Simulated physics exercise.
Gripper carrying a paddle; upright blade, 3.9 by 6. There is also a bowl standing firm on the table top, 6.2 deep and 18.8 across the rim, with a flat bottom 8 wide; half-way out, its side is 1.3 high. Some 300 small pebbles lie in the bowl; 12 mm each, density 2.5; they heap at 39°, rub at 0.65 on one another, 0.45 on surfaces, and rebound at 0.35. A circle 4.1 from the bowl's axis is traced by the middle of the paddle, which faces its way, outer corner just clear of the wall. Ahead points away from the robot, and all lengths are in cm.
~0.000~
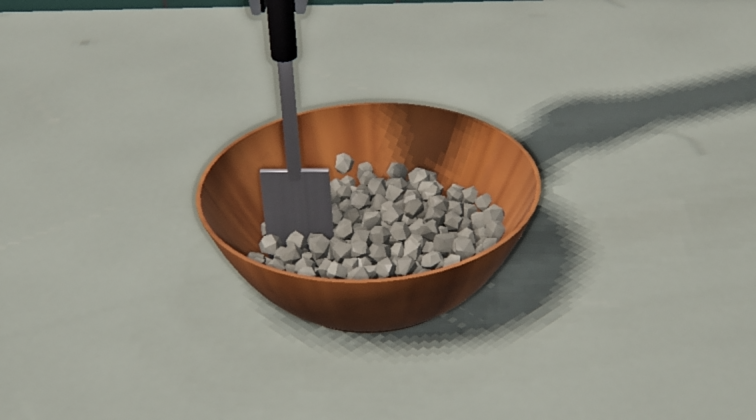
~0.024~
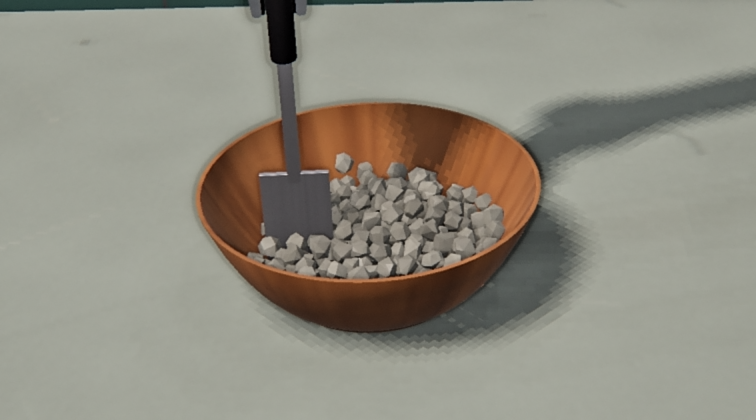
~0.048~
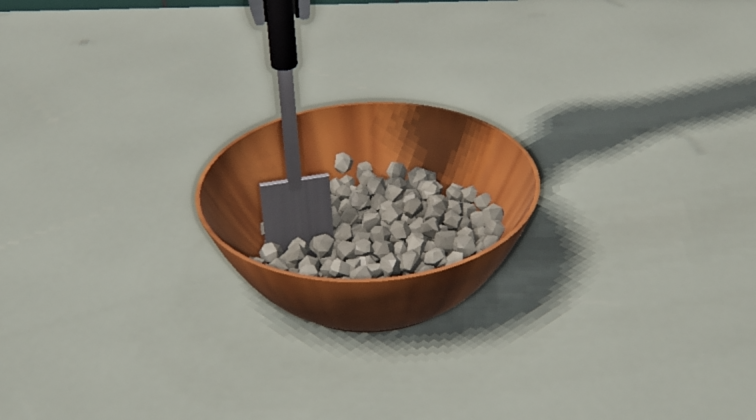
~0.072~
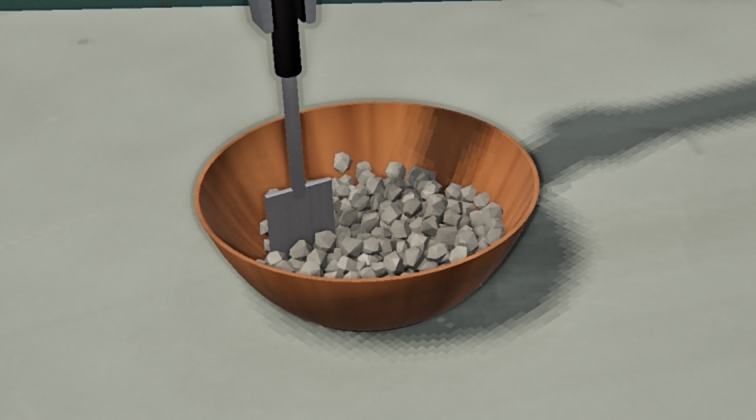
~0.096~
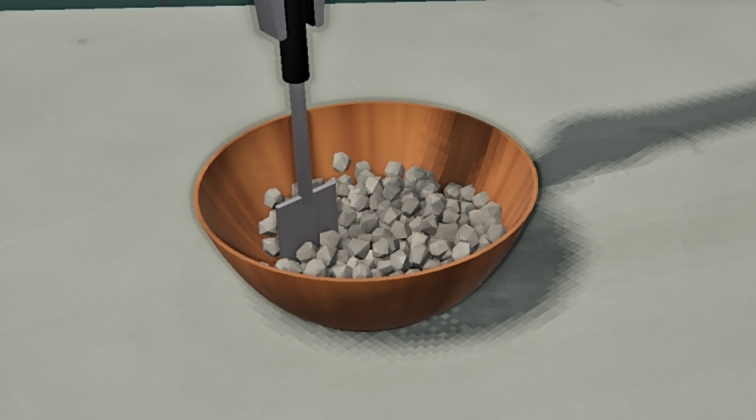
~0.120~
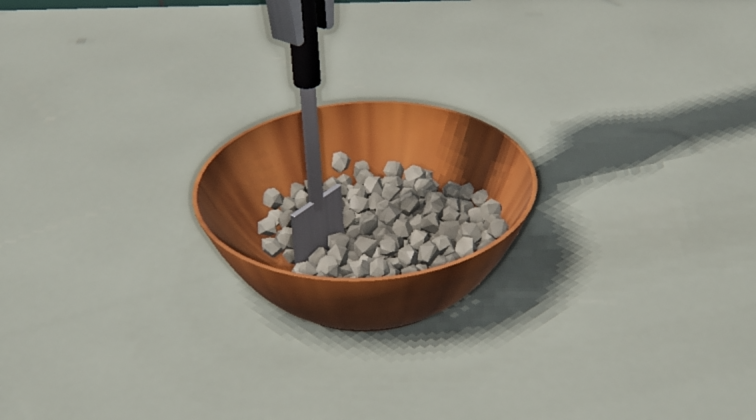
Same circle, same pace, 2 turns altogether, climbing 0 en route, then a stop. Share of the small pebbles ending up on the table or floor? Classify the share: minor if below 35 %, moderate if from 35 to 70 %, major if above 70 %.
Minor.
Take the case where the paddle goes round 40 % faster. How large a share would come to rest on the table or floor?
Estimated share: Near 35 %.
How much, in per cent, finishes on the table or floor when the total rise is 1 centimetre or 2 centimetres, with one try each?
Close to 15 and 10 percent, in that order.
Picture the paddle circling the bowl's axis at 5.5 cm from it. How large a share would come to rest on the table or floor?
Around 30 in a hundred, in that case.
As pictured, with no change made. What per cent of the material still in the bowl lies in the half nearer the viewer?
I'd put it near 65 per cent.
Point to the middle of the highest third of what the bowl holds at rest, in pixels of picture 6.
(273, 249).
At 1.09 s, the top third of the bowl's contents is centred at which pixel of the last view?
Somewhere around (420, 154), I think.
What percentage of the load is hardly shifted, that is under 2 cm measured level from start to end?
I'd put it at about 5 in a hundred.
After 0.61 s, 316° round, highest piece 8 above the table; 274 in the bowl, 18 on the table or floor, 3 in flight or on the tool.
After 1.09 s, 218° round, highest piece 8 above the table; 246 in the bowl, 42 on the table or floor, 7 in flight or on the tool.
After 1.53 s, 0° round, highest piece 7 above the table; 230 in the bowl, 65 on the table or floor.
After 2.23 s, 0° round, highest piece 7 above the table; 230 in the bowl, 65 on the table or floor.
In the end, 230 in the bowl, 65 on the table or floor. That is 22 % on the table or floor.
